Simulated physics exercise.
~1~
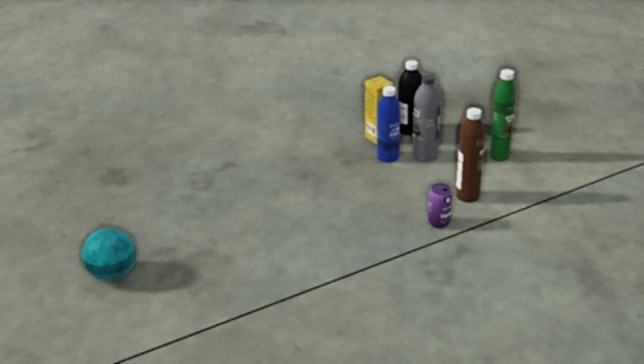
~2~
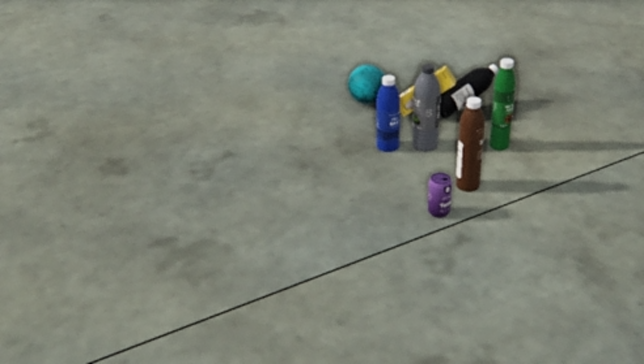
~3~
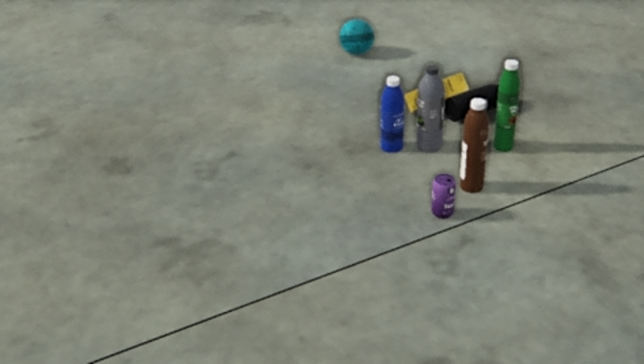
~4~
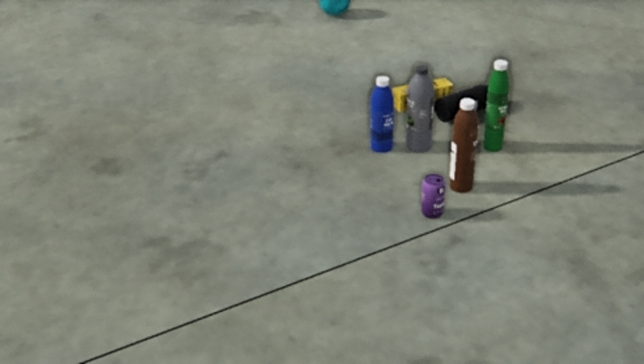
A turquoise ball rolled across a concrete floor into a group of bottles, a yellow carton and a purple can, toppled the carton and the black bottle, then rolled off toward the top edge while the others stayed standing.
